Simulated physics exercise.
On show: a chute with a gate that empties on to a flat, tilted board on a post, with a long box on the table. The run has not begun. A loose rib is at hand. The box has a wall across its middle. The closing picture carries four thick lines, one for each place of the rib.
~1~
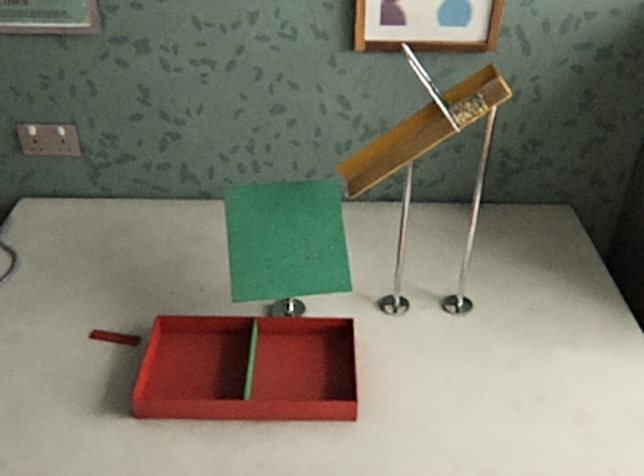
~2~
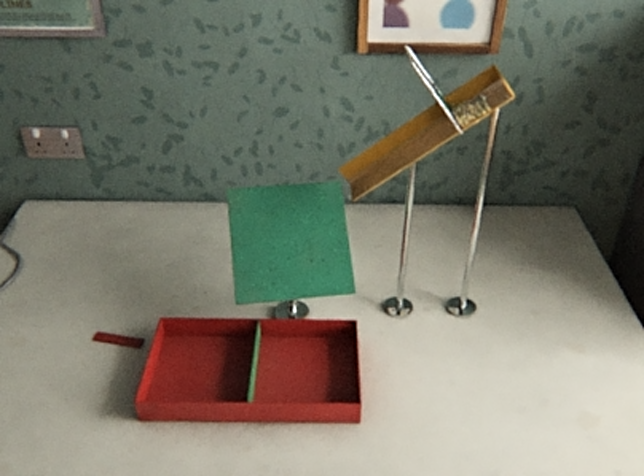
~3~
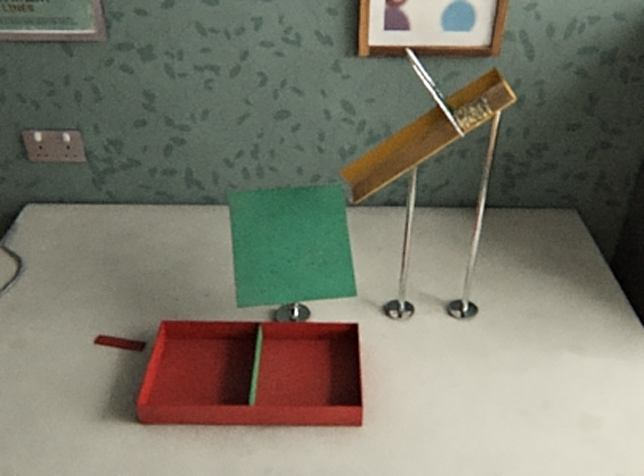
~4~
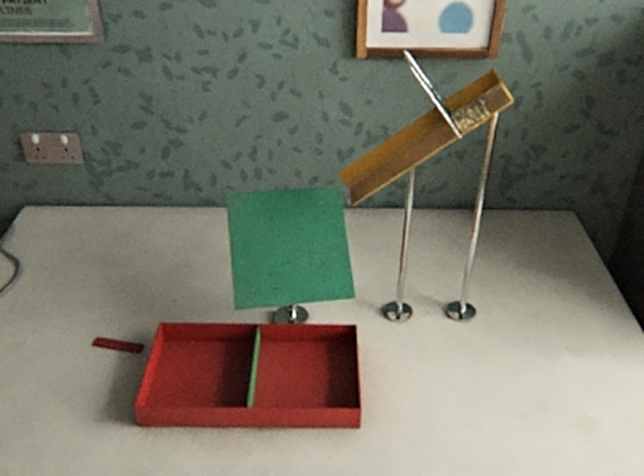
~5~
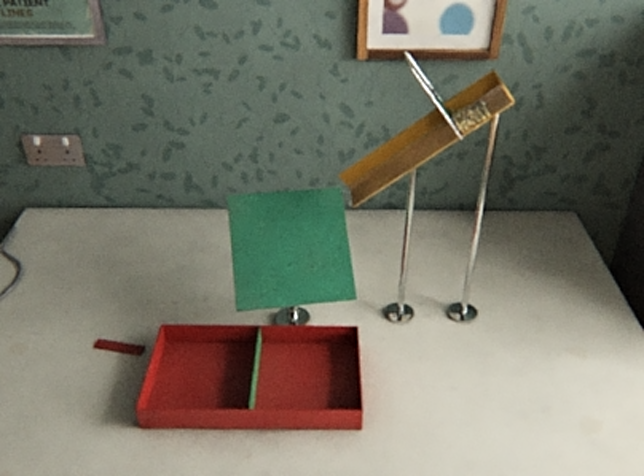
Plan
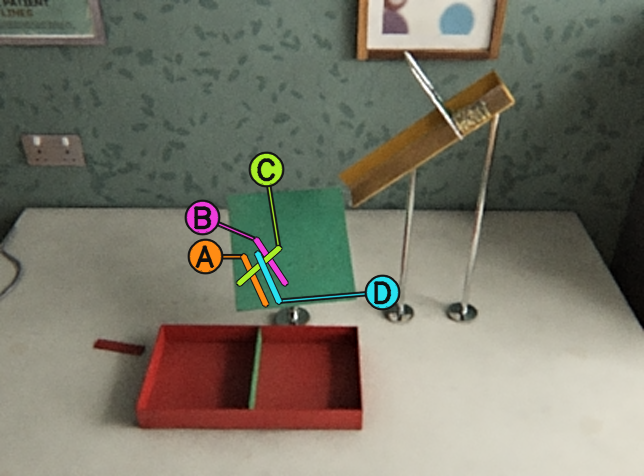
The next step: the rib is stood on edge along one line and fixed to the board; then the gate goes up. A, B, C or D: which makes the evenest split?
The best line is C.
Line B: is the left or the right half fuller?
Right.
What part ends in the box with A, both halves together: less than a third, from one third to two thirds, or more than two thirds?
More than two thirds.
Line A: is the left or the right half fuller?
Right.
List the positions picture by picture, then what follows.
Load behind the gate near (465, 109), soya beans; lip of the chute near (349, 191), sloping fairly steeply, in the first picture.
Middle of the board near (290, 240), tilted fairly steeply; middle of its low edge near (296, 299); of its high edge near (284, 185), in the second picture.
Front corners of the box near (137, 405) and (363, 407); front end of its middle wall near (250, 406); gate still shut near (443, 104), in the third picture.
Middle of the load near (467, 116); lip near (351, 197), in the fourth picture.
Middle of the load near (468, 117); lip near (352, 199), in the fifth picture.
On the marked copy, line A from (243, 256) to (265, 303); line B from (256, 240) to (285, 282); line C from (278, 248) to (239, 283); line D from (257, 253) to (278, 301).
Choosing A, of what is caught, a small share in the left half, all but a few in the right.
Choosing B, of what is caught, a small share in the left half, all but a few in the right.
Choosing C, of what is caught, close to half in the left half, close to half in the right.
Choosing D, of what is caught, only a few in the left half, all but a few in the right.
